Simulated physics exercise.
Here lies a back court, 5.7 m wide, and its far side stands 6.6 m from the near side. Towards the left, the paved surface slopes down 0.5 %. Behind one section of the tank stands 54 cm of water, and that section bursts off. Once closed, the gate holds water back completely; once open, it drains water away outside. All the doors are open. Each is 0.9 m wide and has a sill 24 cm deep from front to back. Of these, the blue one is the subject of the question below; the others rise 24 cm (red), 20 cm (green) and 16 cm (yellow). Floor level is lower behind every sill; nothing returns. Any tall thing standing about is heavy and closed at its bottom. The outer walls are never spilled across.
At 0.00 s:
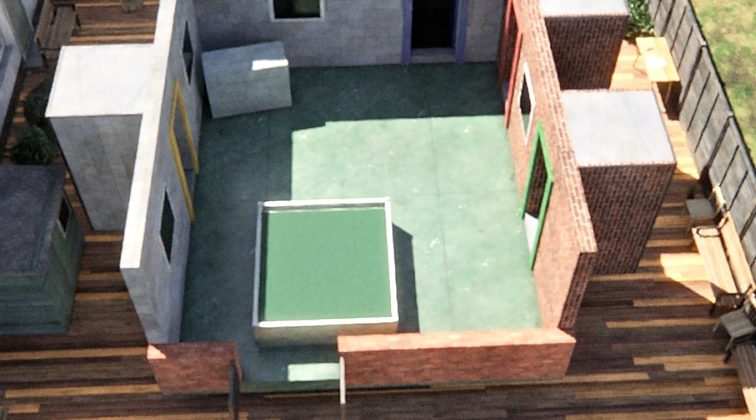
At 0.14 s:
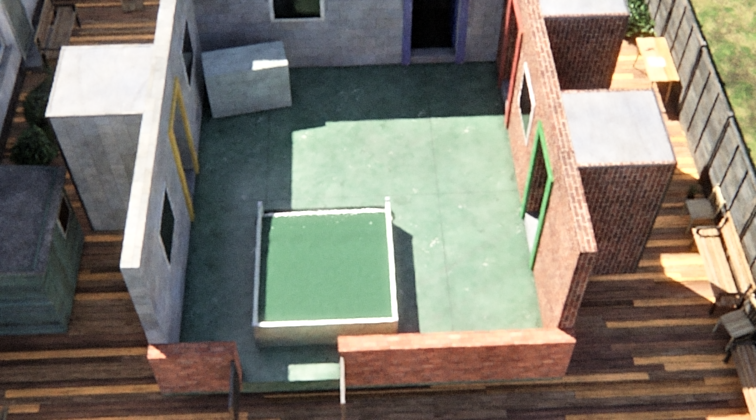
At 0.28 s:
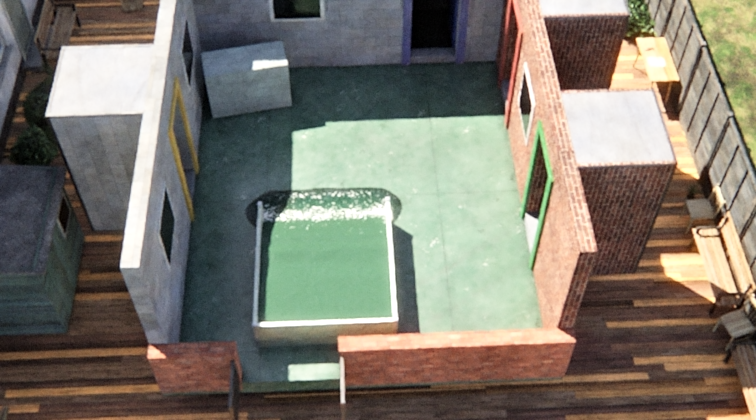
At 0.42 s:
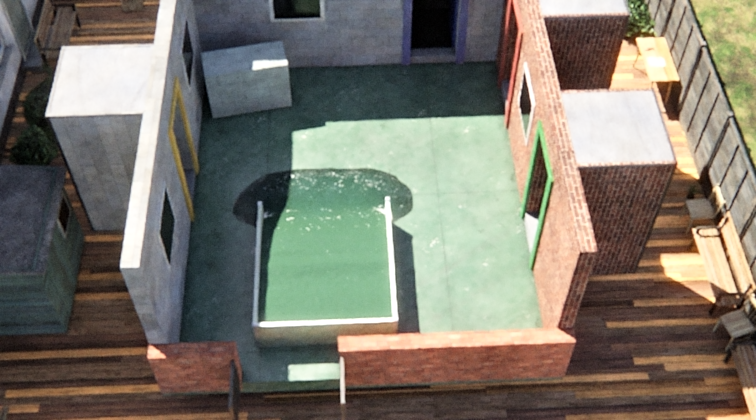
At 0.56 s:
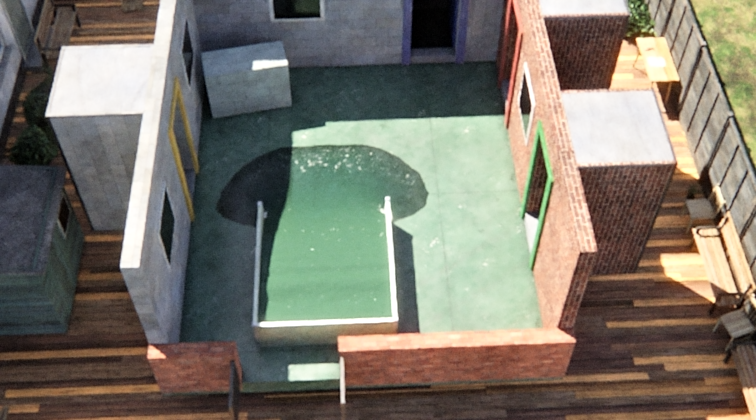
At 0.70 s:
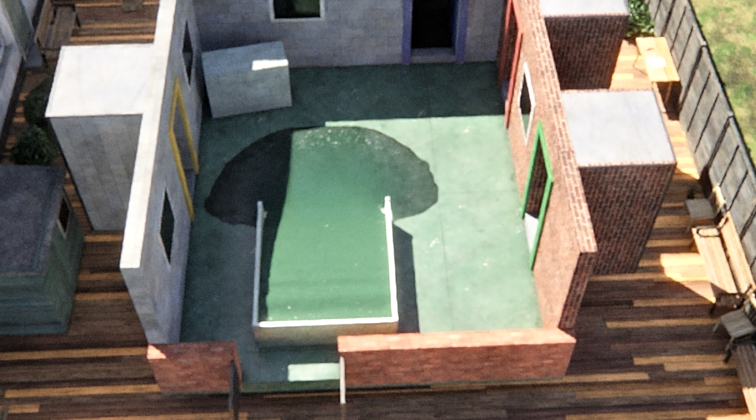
Tank of green water in a walled courtyard losing its far side, water pouring out and spreading across the paved floor.
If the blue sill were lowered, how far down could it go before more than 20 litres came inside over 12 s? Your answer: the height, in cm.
Down to about 13.5 cm.
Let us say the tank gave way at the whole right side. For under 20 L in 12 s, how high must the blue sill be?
Roughly 14.0 cm.
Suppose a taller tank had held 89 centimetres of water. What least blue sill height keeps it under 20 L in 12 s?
It would take a step of about 25 cm.
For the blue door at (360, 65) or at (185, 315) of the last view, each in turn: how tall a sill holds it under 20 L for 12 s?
You'd want about 20 cm there first, then about 7.5 cm.
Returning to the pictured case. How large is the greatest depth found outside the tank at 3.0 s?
Max depth: Near 32 cm.
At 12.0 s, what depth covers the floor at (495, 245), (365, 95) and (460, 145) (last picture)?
First spot about 10 cm, second about 5 cm, third about 4 cm.
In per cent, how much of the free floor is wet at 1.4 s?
Near 40 per cent of the open floor.
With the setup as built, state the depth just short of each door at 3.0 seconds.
At the blue door the depth is 18 cm, at red 7 cm, at green 0 cm and at yellow 5 cm.
After 1.4 s water covers 40 % of the floor, deepest (24 cm) near (279, 112); it has not reached the blue door.
After 3.0 s water covers 55 % of the floor, deepest (32 cm) near (206, 74); 18 cm at the blue door, 0 litres in over its 17 cm sill.
After 12.0 s water covers 100 % of the floor, deepest (13 cm) near (425, 360); 5 cm at the blue door, 4 litres in over its 17 cm sill.
At the blue door as built, the water arrived by 2.0 s and peaked near 19 cm at 2.8 s.
Run again over the same 12 s with other heights there, 36 litres in over 12 cm, 7 litres over 16 cm. The limit of 20 litres is kept from about 13.5 cm up.
